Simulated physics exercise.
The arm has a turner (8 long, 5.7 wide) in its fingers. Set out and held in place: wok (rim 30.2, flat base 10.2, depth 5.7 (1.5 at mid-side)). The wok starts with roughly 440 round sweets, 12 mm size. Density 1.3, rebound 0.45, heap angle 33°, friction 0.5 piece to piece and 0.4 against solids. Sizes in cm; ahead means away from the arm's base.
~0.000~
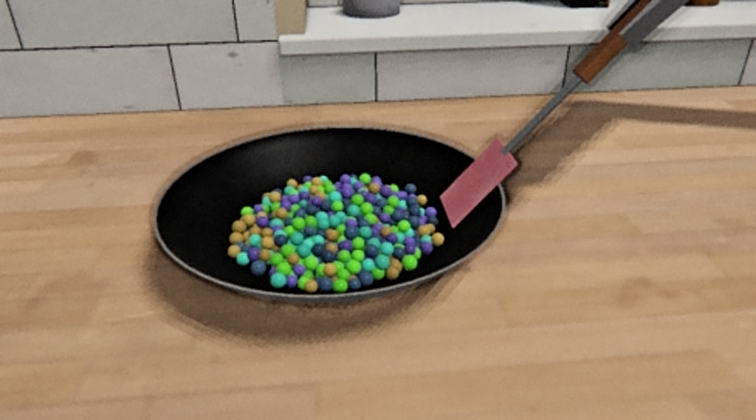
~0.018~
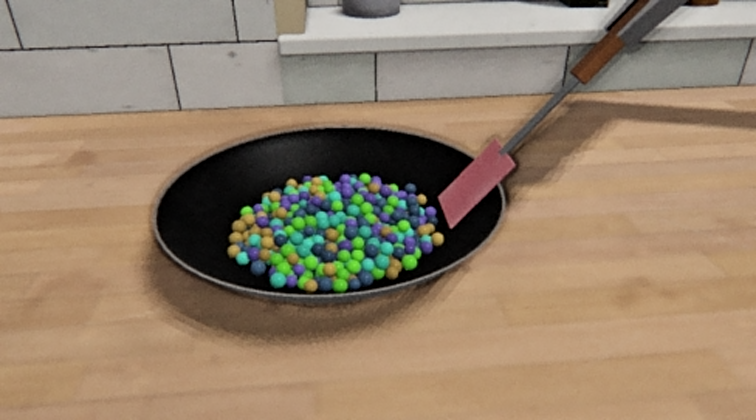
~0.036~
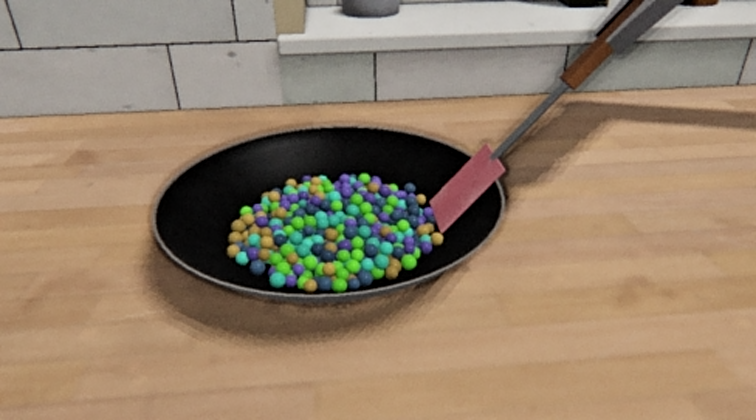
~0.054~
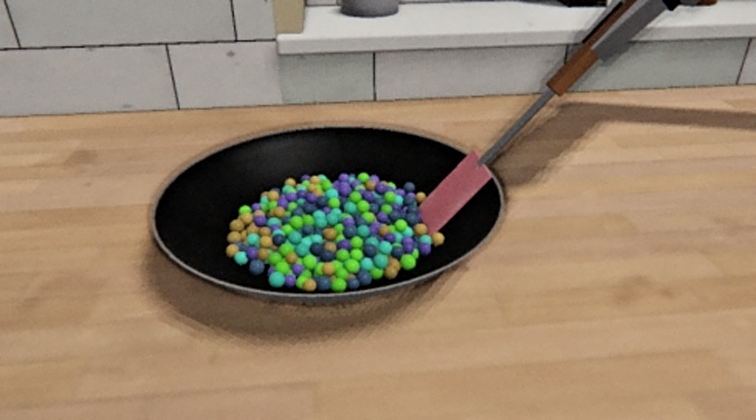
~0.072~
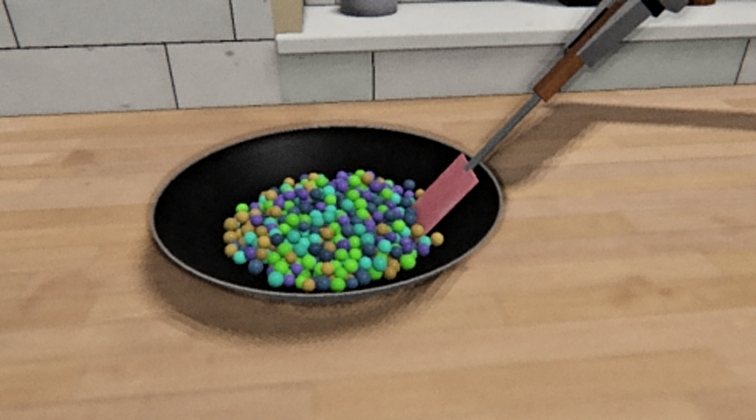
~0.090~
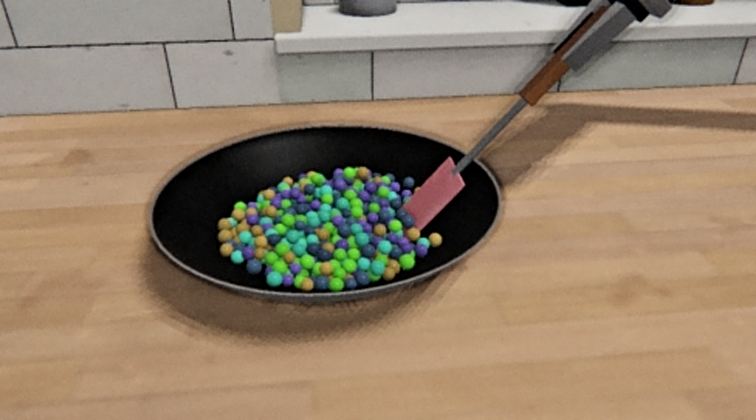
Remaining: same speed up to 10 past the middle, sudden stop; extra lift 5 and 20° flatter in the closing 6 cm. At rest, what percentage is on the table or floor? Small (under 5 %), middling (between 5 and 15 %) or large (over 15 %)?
On the table or floor the share is middling, between 5 and 15 %.
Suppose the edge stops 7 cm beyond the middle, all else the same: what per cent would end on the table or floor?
It would be near 0 per cent.
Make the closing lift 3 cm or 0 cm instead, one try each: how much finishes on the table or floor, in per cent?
Some 5 and 0 per cent.
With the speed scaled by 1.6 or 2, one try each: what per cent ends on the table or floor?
About 20 and 20 per cent.
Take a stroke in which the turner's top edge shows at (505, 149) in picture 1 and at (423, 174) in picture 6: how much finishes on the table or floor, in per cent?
About 15 per cent.
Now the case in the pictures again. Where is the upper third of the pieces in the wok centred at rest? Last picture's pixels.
Around (242, 215).
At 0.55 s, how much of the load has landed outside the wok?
About 8 per cent.
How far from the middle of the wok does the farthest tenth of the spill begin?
About 40 cm.
By 0.19 s, sloping 49°, highest piece 5 above the table; 445 in the wok.
By 0.30 s, sloping 43°, highest piece 6 above the table; 445 in the wok.
By 0.55 s, sloping 29°, highest piece 6 above the table; 406 in the wok, 37 on the table or floor, 2 on the blade or in flight.
By 1.60 s, sloping 29°, highest piece 5 above the table; 406 in the wok, 39 on the table or floor.
Final count, 406 in the wok, 39 on the table or floor. That is 9 % on the table or floor.
